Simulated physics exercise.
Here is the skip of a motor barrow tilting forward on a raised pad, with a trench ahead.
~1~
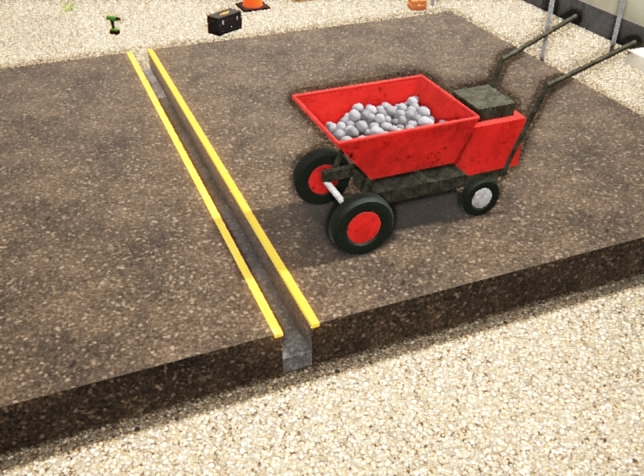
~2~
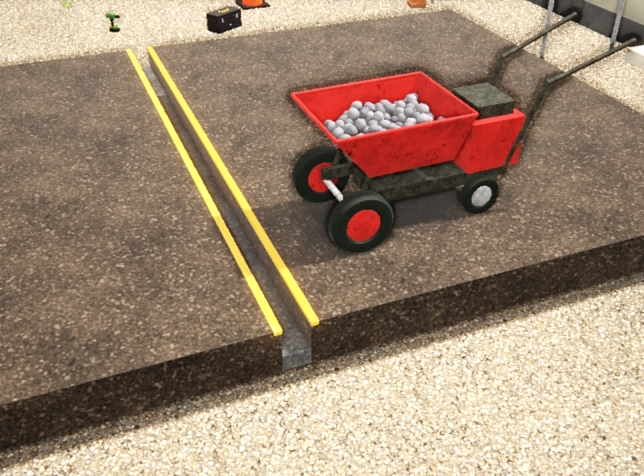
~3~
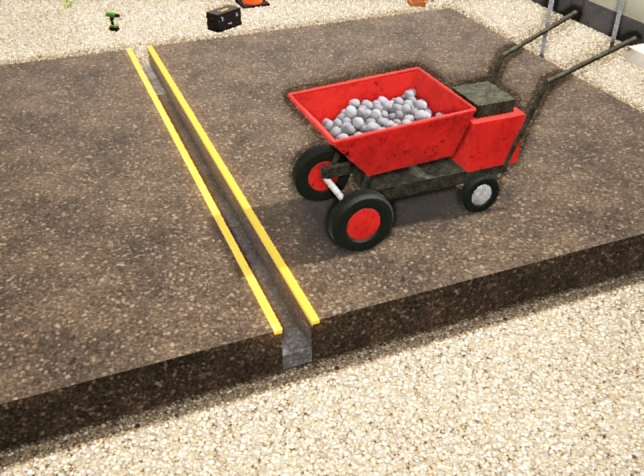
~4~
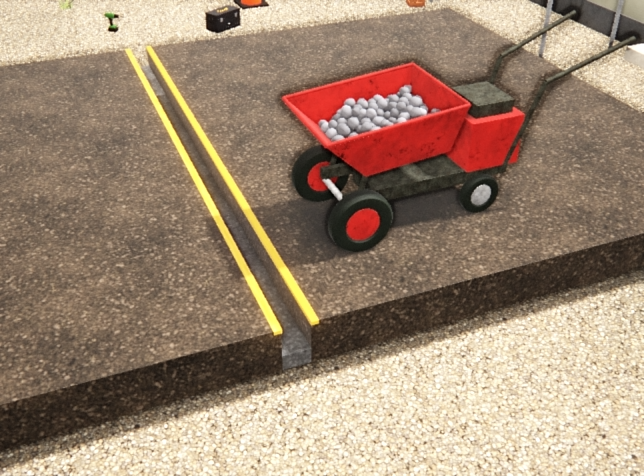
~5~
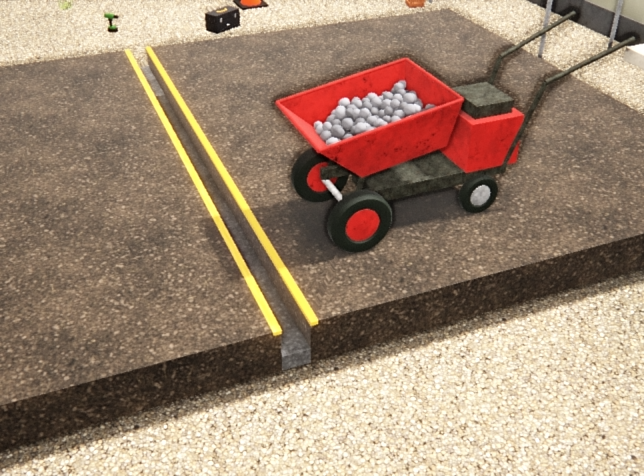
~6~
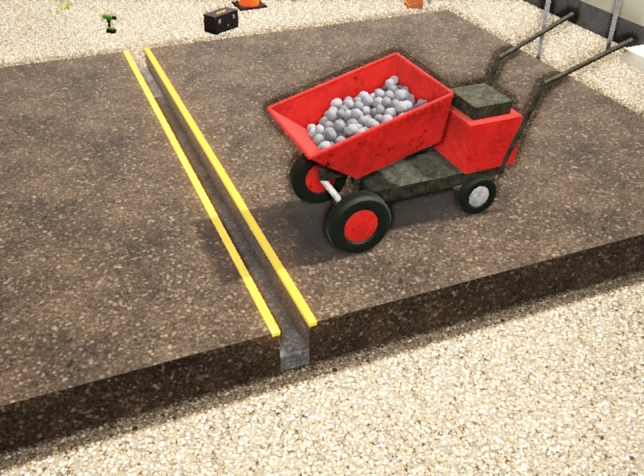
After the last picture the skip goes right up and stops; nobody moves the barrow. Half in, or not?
In the trench: Under half.
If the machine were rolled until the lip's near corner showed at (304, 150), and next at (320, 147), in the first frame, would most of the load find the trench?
The first try: Under half. The second: Under half.
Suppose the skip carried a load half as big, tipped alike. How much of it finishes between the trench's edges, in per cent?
It comes to 40 per cent or so.
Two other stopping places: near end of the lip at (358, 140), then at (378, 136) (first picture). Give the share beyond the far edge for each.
Near 30 % and 10 %.
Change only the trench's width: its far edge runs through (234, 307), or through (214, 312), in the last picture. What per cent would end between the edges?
Roughly 80 per cent, and 100 per cent.
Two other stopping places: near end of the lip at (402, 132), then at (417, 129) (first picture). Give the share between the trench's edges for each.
In turn 40 and 20 in a hundred.
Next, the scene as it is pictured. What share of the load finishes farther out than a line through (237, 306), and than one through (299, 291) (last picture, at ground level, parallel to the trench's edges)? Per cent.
In turn 40 and 90 in a hundred.
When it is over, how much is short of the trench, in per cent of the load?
About 0 per cent.
Soon after the last picture, skip tipped steeply; all in the skip.
A little later, skip tipped right over; about two thirds in the skip; a small part in or heaped over the trench; about a quarter beyond it; a stray few falling.
Later still, skip tipped right over; a small part in the skip; about a quarter in or heaped over the trench; about two thirds beyond it.
At rest, skip tipped right over; a small part in the skip; about a quarter in or heaped over the trench; about two thirds beyond it.
